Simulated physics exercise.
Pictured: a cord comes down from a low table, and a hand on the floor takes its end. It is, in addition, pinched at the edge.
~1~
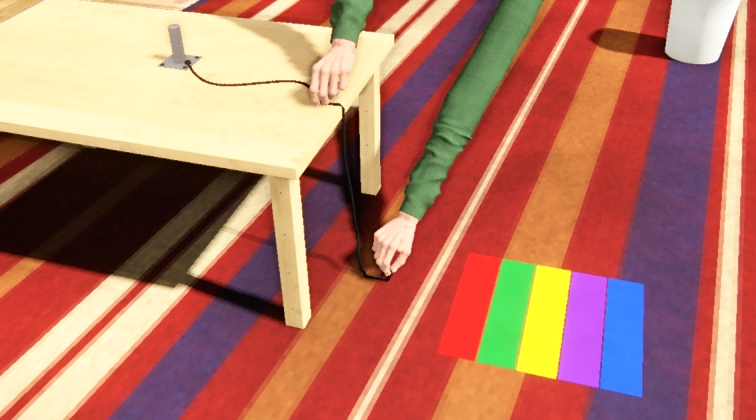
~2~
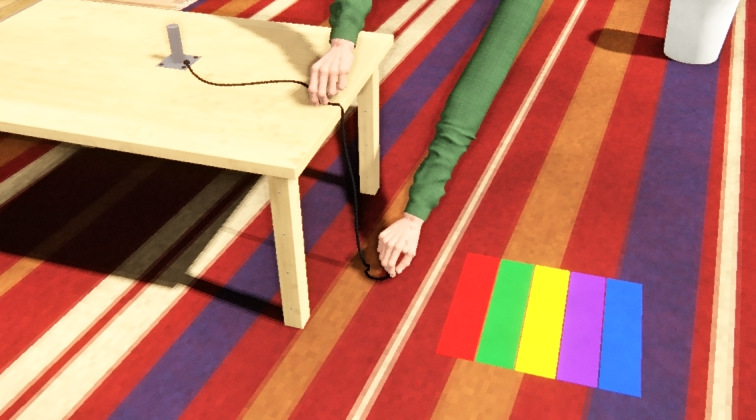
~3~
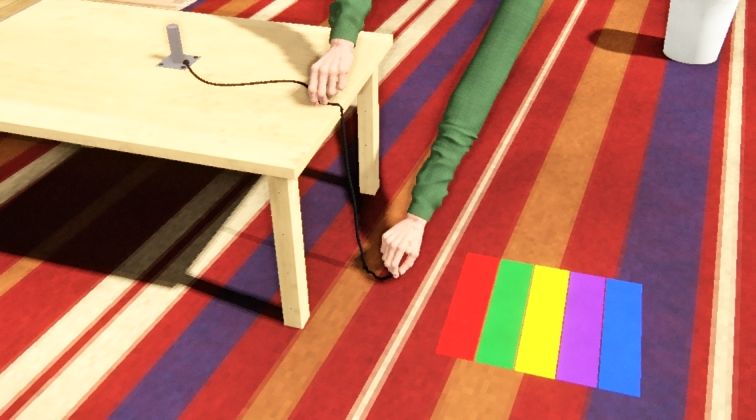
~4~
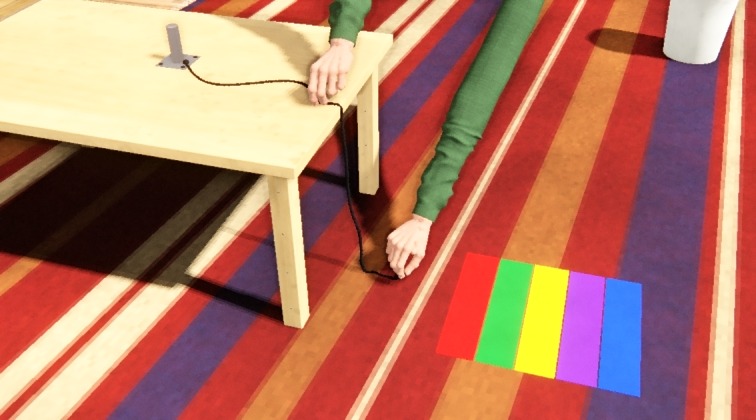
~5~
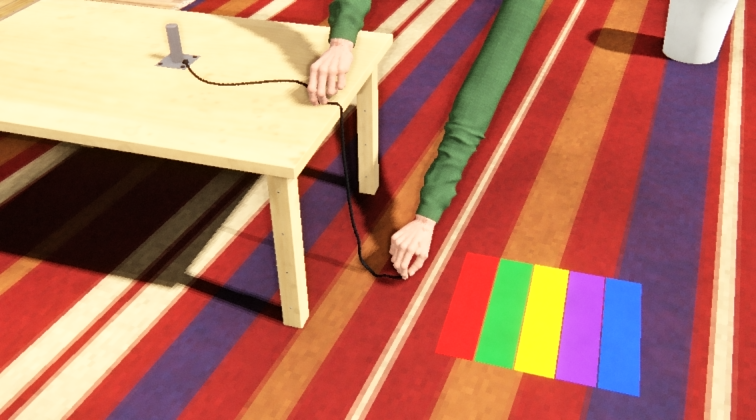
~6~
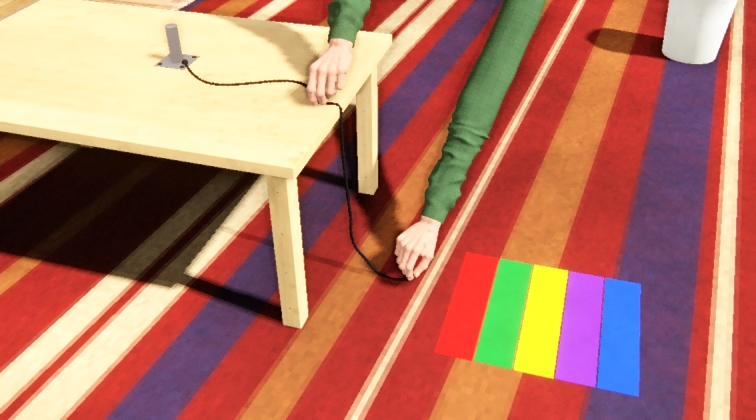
A green-sleeved arm reaches down to a striped carpet of red, orange, purple and cream, its hand pinching the end of a black cord, seen from above at an angle. The cord runs from a small grey stand across a pale wooden table, under another hand at the edge; red, green, yellow, purple and blue strips lie right. The lower hand slides the cord's end slightly rightward, the camera still.
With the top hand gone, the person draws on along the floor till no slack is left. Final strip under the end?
Yellow.
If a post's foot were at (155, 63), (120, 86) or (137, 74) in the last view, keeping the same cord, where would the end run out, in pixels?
In pixels, the answers are (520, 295), (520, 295) and (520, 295).
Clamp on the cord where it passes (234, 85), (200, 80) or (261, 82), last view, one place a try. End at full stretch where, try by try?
First near (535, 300), then near (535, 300), then near (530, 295).
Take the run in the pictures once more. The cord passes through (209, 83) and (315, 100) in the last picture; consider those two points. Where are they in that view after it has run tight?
Final positions are (234, 73) and (347, 106), in that order.
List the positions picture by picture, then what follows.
In the first picture, end (390, 271); red (462, 337); green (500, 345); yellow (540, 353); purple (580, 361); blue (622, 370).
In the second picture, end (395, 272); cord through (195, 74) (254, 84) (315, 96) (344, 142) (356, 205) (364, 260).
In the third picture, end (398, 273).
In the fourth picture, end (404, 273); cord through (194, 74) (254, 83) (314, 95) (344, 141) (350, 204) (361, 260).
In the fifth picture, end (408, 274).
In the sixth picture, end (413, 275); cord through (193, 74) (253, 83) (313, 95) (342, 141) (349, 204) (366, 259).
Soon after, end near (491, 290); over green.
Then, end near (529, 297); over yellow.
At full stretch, end near (550, 302); over yellow. The yellow one.
